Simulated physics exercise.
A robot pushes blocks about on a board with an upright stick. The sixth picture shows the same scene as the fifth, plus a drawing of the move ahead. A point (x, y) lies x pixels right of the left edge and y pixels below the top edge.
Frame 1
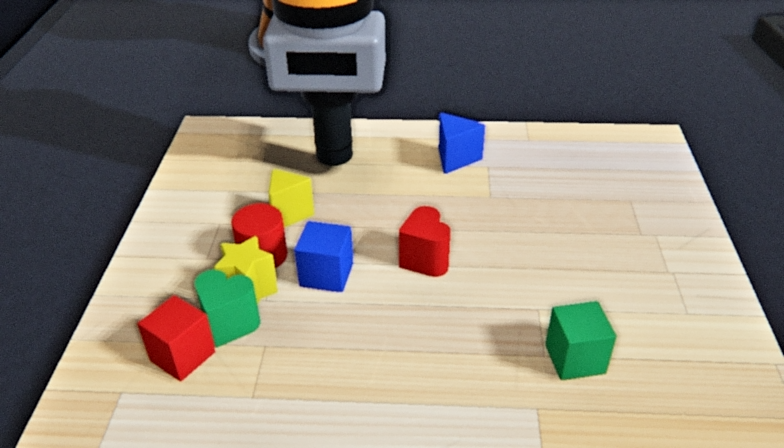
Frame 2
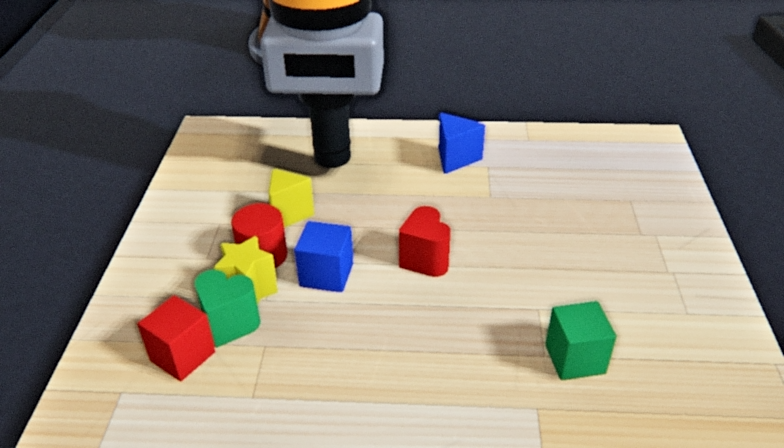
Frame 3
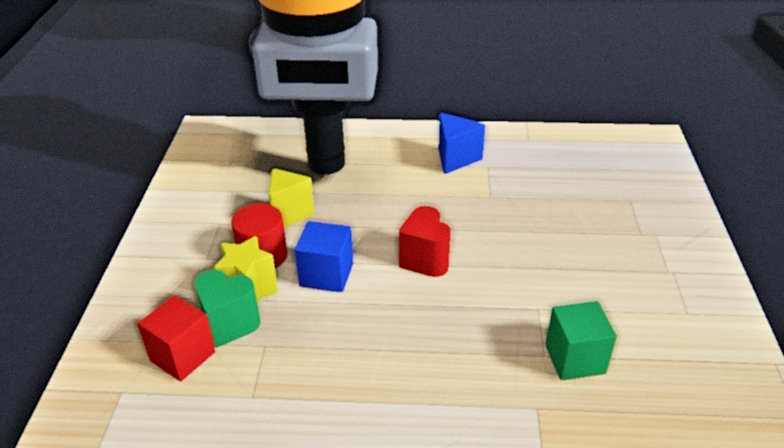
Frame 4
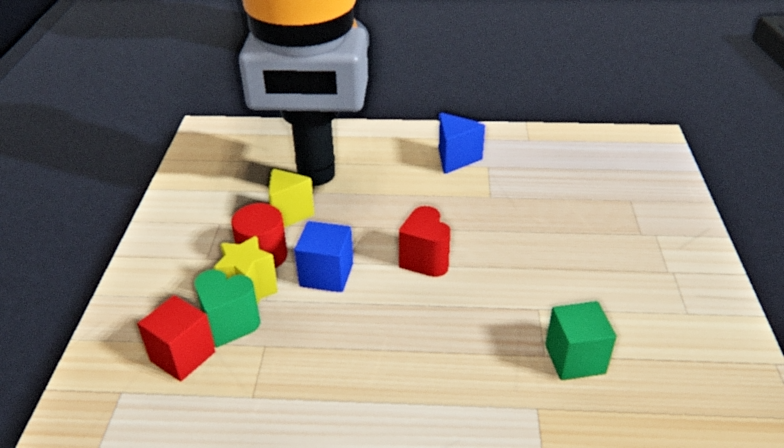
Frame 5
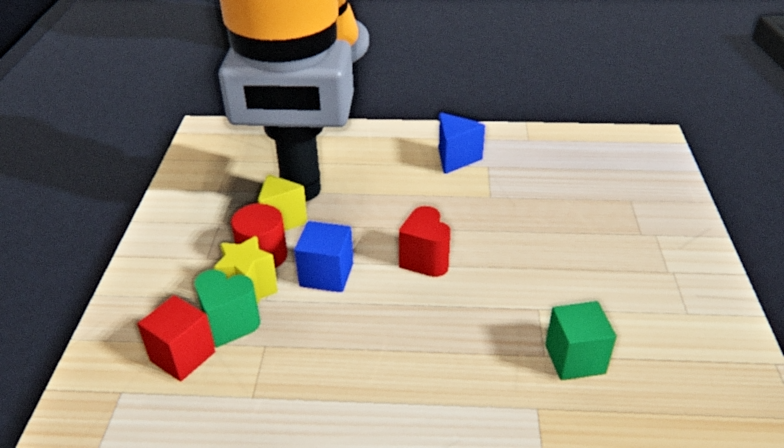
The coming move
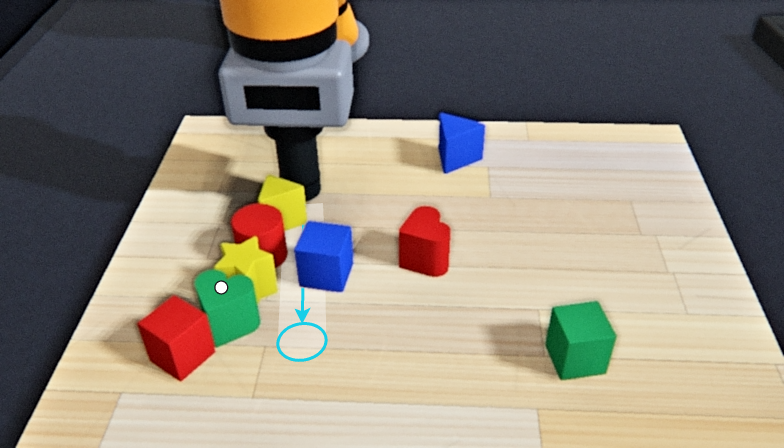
We see a robot arm with a black stick above a wooden board of colourful blocks. The stick moves slowly down and to the left, then nudges the yellow triangle slightly left while the other blocks stay still.
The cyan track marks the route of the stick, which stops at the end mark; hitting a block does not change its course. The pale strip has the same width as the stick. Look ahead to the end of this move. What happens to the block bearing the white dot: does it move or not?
Stays where it is.
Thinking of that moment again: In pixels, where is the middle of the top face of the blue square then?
My estimate: (349, 273).
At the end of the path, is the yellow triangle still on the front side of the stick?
Answer: No.
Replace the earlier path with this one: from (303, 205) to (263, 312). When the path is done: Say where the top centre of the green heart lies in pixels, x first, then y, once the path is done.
At roughly (203, 325).
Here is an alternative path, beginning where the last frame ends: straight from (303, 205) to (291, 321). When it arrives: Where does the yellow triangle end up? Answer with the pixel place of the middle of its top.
If I read the scene right, the answer is (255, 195).
Drawn move, from (303, 205) to (302, 341); the dot is on the green heart.
The first path, step by step. One third of the way, stick at (302, 231); red circle at (249, 221); yellow triangle at (261, 195), turned 50° clockwise.
Two thirds of the way, stick at (301, 276); red circle at (249, 221); yellow triangle at (261, 195), turned 50° clockwise; blue square at (343, 264), turned 65° anticlockwise.
At the end, stick at (300, 328); green heart still; red circle at (249, 221); yellow triangle at (261, 195), turned 50° clockwise; blue square at (349, 273), turned 100° anticlockwise.
